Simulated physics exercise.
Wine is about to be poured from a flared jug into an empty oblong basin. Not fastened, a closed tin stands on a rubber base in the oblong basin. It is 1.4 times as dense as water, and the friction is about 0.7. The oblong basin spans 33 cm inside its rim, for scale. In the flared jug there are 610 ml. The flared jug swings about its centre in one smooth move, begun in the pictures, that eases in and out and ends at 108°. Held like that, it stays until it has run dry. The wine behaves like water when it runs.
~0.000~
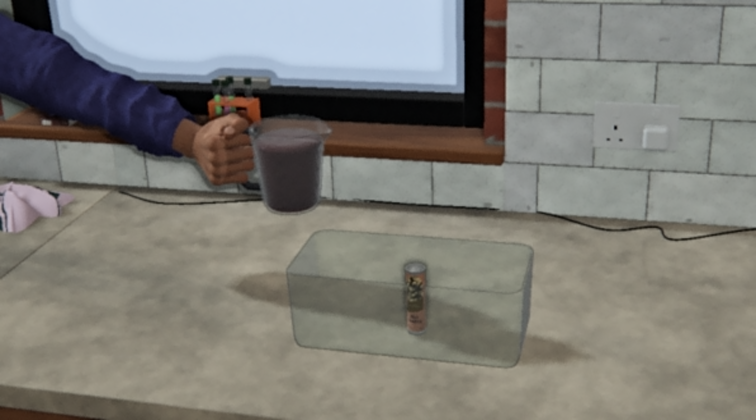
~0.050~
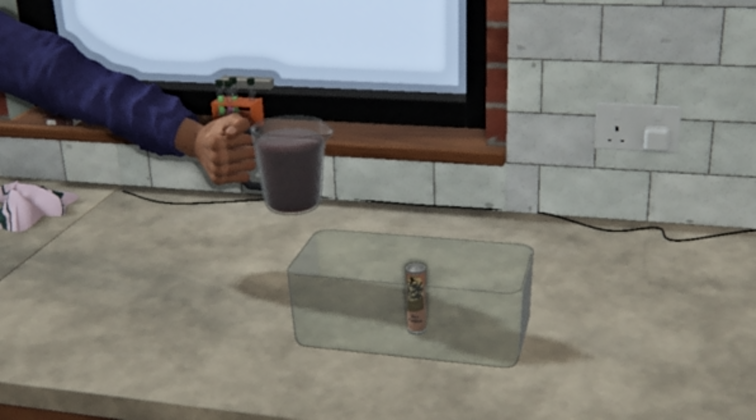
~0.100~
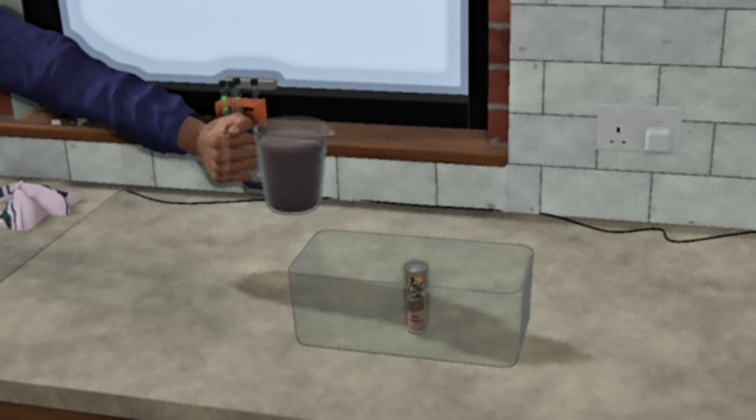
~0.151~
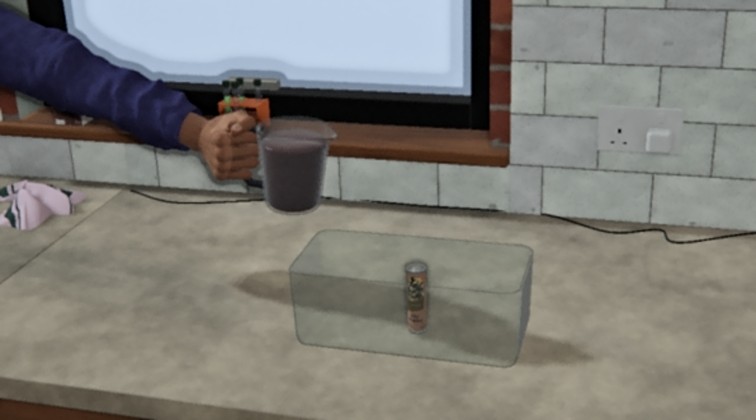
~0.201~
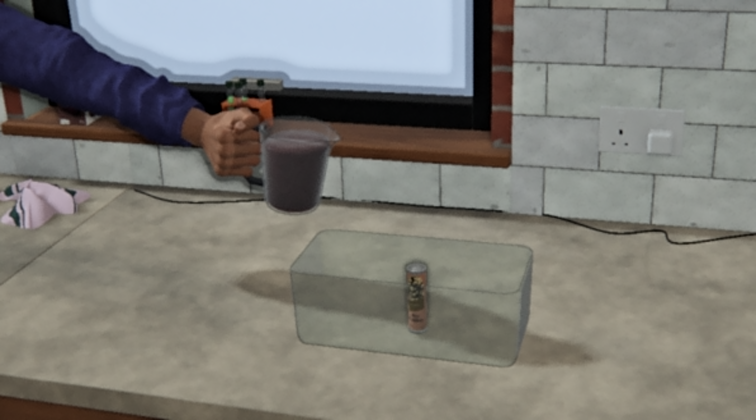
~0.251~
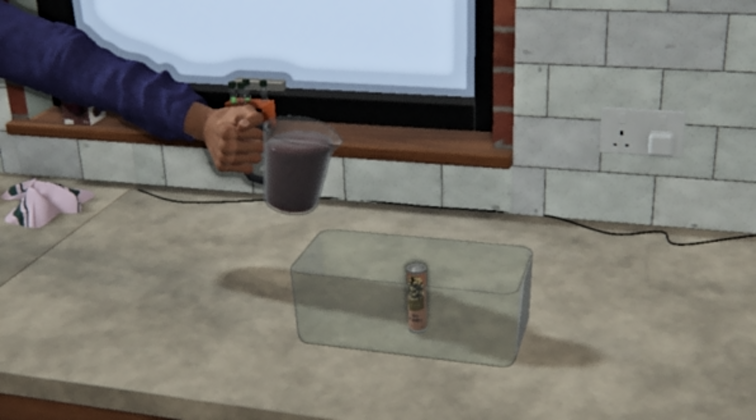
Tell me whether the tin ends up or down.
Up.
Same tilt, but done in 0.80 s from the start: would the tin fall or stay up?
So the tin will hold steady.
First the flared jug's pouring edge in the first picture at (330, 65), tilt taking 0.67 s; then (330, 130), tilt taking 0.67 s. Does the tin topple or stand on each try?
First it tips over; then it stays on its base.
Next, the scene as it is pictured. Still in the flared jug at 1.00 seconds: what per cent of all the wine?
I'd say some 22 per cent remains.
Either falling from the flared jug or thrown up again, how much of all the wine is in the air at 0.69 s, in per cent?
Roughly 16 %.
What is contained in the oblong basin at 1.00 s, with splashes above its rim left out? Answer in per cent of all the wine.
Close to 62 in a hundred.
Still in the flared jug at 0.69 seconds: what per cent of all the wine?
About 78 percent.
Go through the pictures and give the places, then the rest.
Tilt 0°; pouring edge (332, 131); surface from (258, 136) to (323, 140); the oblong basin's rim runs from (301, 252) to (528, 270); the tin's top is at (415, 271), in the first picture.
Tilt 0°; pouring edge (333, 131); surface from (260, 136) to (324, 140), in the second picture.
Tilt 2°; pouring edge (335, 133); surface from (262, 137) to (325, 141), in the third picture.
Tilt 4°; pouring edge (337, 135); surface from (264, 137) to (328, 142), in the fourth picture.
Tilt 7°; pouring edge (340, 138); surface from (267, 138) to (330, 143), in the fifth picture.
Tilt 11°; pouring edge (343, 142); surface from (269, 139) to (335, 144), in the sixth picture.
By 0.69 s the tilt is 66° and 78 per cent is still to pour; the tin stands where it began.
By 1.00 s the tilt is 101° and 21 per cent is still to pour; the tin stands where it began.
By 1.34 s the tilt is 108° and 0 per cent is still to pour; the tin stands where it began.
By 1.70 s the tilt is 108° and 0 per cent is still to pour; the tin stands where it began.
At rest the tin stands where it began.
